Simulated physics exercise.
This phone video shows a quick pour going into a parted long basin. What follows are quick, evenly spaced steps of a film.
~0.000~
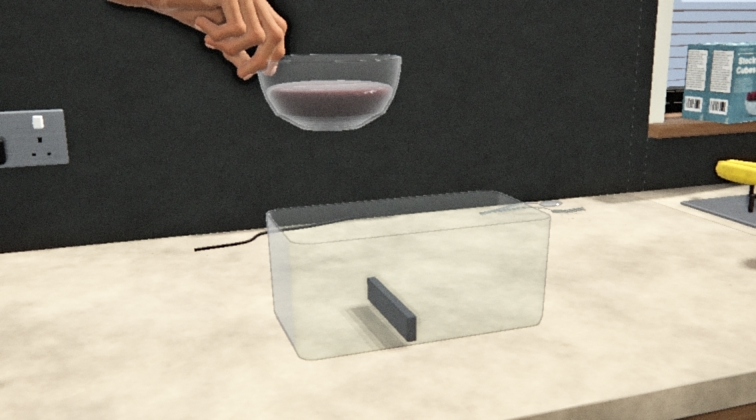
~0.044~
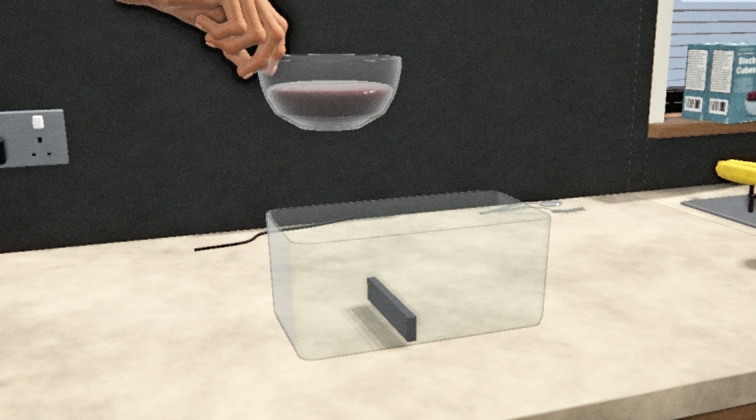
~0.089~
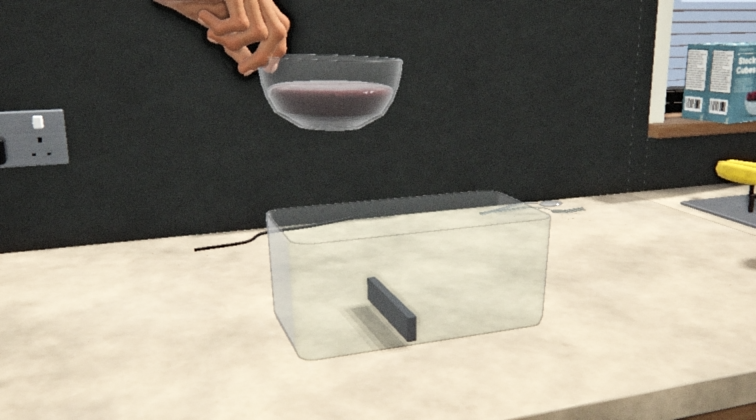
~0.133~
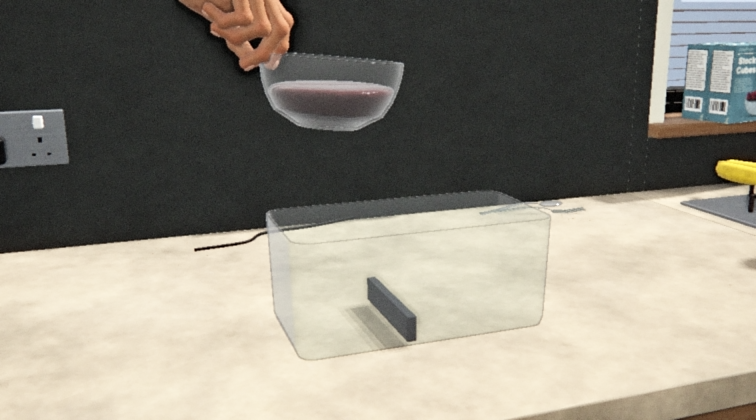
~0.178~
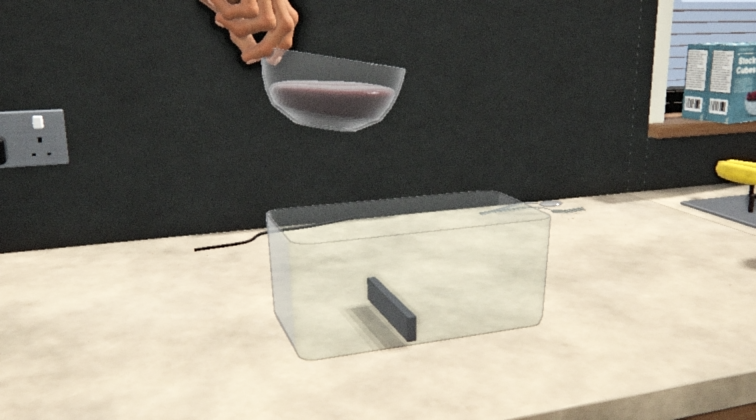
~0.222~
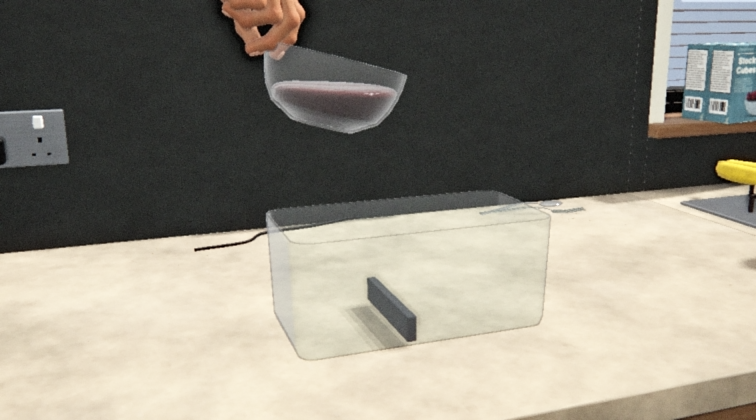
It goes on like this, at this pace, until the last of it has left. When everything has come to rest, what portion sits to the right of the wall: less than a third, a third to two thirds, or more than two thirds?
After it calms, what's right of the wall is a large share, beyond two thirds.
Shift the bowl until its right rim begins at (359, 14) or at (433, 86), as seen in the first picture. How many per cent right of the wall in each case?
Near 75 per cent for the first start, near 90 per cent for the second.
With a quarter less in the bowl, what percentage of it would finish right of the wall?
It comes to near 90 per cent.
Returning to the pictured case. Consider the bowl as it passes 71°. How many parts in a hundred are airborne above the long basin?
Some 40 per cent, I'd say.
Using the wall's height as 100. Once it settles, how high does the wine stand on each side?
Once it is still, the left part shows 10 per cent and the right part 60.
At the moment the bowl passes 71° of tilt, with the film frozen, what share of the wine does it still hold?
Near 50 %.
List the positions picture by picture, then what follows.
In the first picture, tilt 0°; pouring edge (395, 58); surface from (266, 89) to (388, 85); the long basin's rim runs from (278, 229) to (523, 205); the wall's top is at (390, 297).
In the second picture, tilt 1°; pouring edge (395, 59); surface from (266, 89) to (388, 85).
In the third picture, tilt 3°; pouring edge (396, 61); surface from (266, 88) to (388, 86).
In the fourth picture, tilt 6°; pouring edge (398, 65); surface from (267, 87) to (389, 87).
In the fifth picture, tilt 10°; pouring edge (399, 70); surface from (268, 87) to (389, 88).
In the sixth picture, tilt 15°; pouring edge (400, 77); surface from (271, 87) to (392, 88).
A moment on, the bowl is tipped part way and 52 per cent is still to pour, 0 is left of the wall and 8 right of it.
Next, the bowl is tipped on its side and 6 per cent is still to pour, 3 is left of the wall and 78 right of it.
Then the bowl is tipped on its side and 0 per cent is still to pour, 10 is left of the wall and 89 right of it.
Later the bowl is tipped on its side and 0 per cent is still to pour, 10 is left of the wall and 90 right of it.
In the end 10 per cent lies left of the wall, 90 right of it and 1 outside.
